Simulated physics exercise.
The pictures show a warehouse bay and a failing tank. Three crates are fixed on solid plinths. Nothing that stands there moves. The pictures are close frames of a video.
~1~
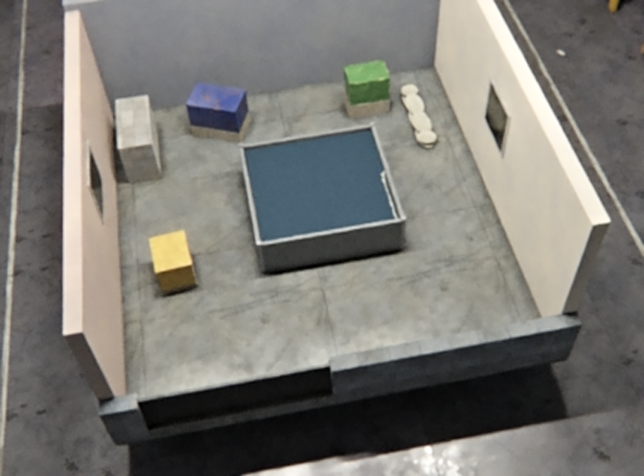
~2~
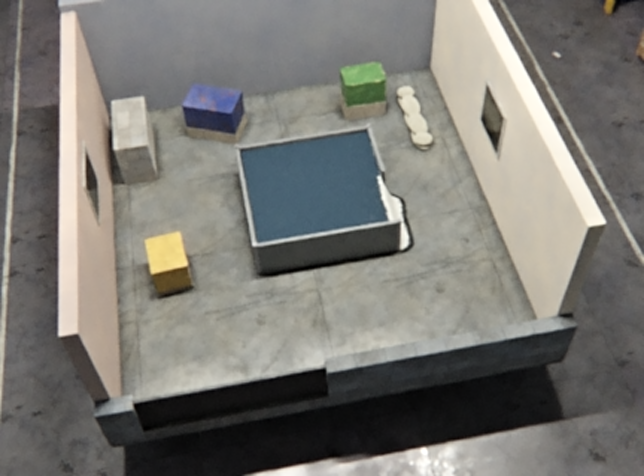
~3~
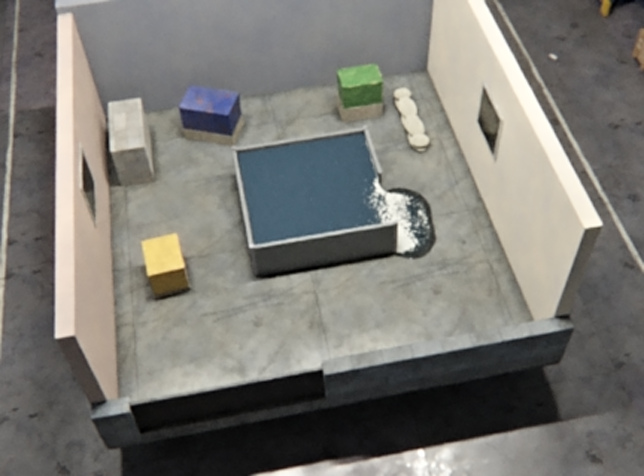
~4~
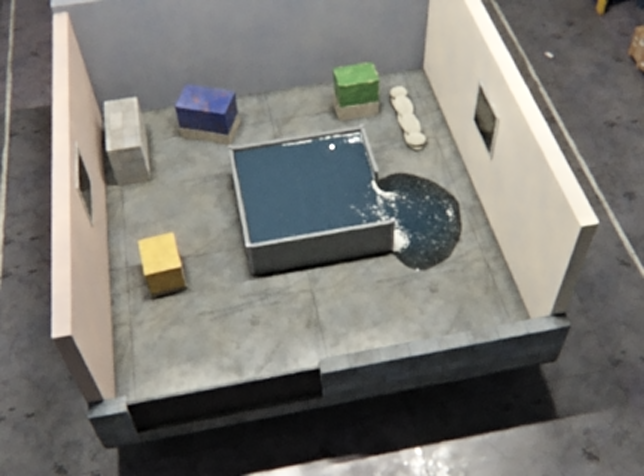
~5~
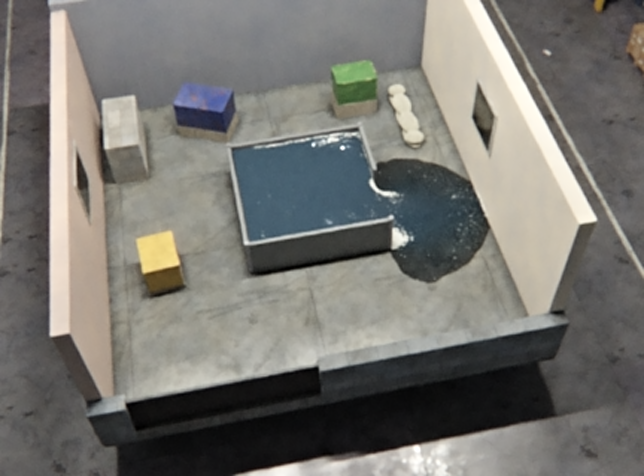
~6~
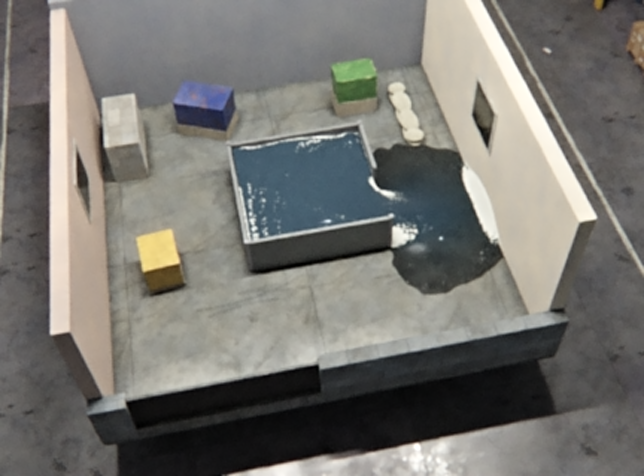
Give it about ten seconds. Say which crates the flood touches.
One by one: The green crate stays dry; the yellow crate gets wet; the blue crate stays dry.
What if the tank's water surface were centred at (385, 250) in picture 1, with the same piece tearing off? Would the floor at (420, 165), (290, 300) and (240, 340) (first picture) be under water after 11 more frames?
One after the other: Flooded, no water, free of water.
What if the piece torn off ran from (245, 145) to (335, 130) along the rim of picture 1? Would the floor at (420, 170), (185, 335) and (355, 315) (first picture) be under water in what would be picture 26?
In that order: Flooded, not flooded, free of water.
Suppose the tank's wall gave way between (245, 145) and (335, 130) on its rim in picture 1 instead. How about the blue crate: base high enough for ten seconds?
In short: Blue crate is topped.
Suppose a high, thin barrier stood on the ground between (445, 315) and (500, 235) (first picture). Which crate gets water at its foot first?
That is the green-painted one.
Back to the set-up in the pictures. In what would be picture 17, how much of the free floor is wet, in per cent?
I make it 20 per cent.
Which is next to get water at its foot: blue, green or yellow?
I say the green-painted one.
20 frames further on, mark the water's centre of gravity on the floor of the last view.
Close to (368, 217).
A moment on, water covers 15 % of the floor; the green crate not reached, the yellow crate not reached, the blue crate not reached.
Next, water covers 20 % of the floor; the green crate water round its plinth, the yellow crate not reached, the blue crate not reached.
Then, water covers 50 % of the floor; the green crate water round its plinth, the yellow crate not reached, the blue crate not reached.
Later, water covers 85 % of the floor; the green crate water round its plinth, the yellow crate water round its plinth, the blue crate water round its plinth.
In the end, water covers 100 % of the floor; the green crate stayed above the water, the yellow crate was topped, the blue crate stayed above the water.
